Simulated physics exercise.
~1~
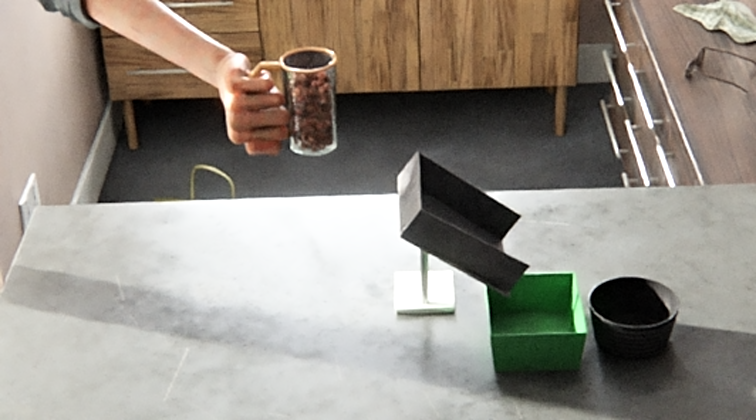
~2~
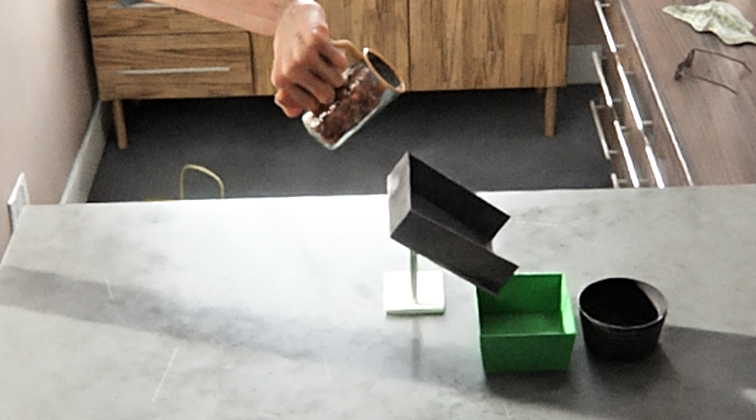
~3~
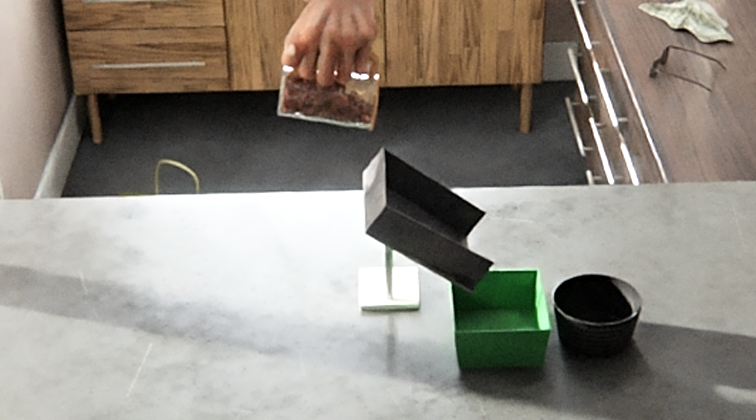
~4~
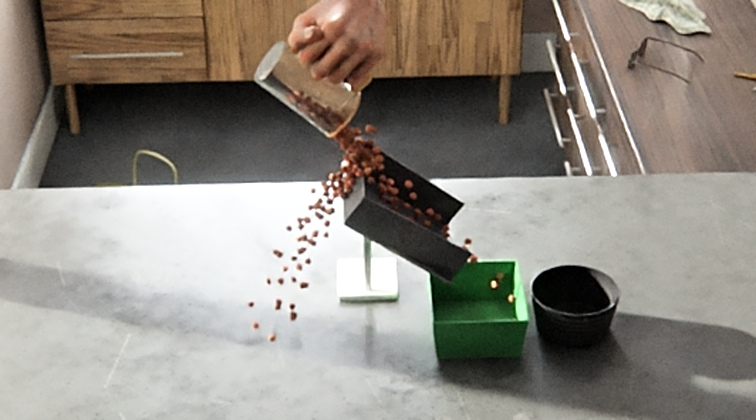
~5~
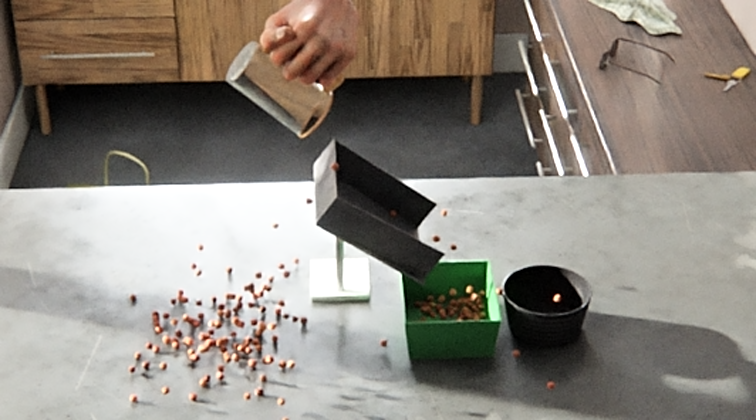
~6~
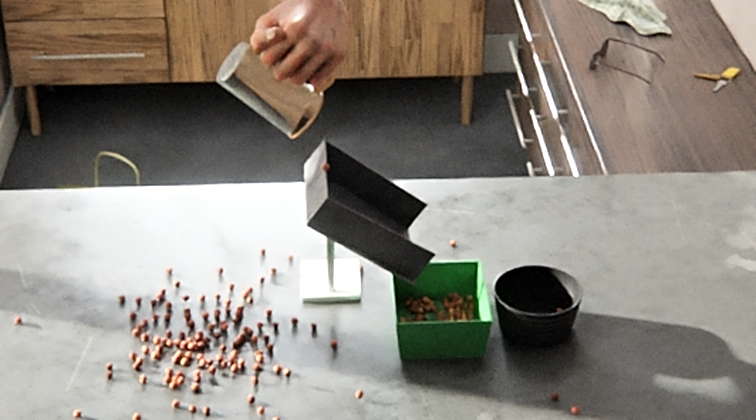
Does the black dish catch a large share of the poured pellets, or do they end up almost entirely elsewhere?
They end up almost entirely elsewhere. Large shares come to rest in the green tin and outside the containers, while the black dish gets hardly any.
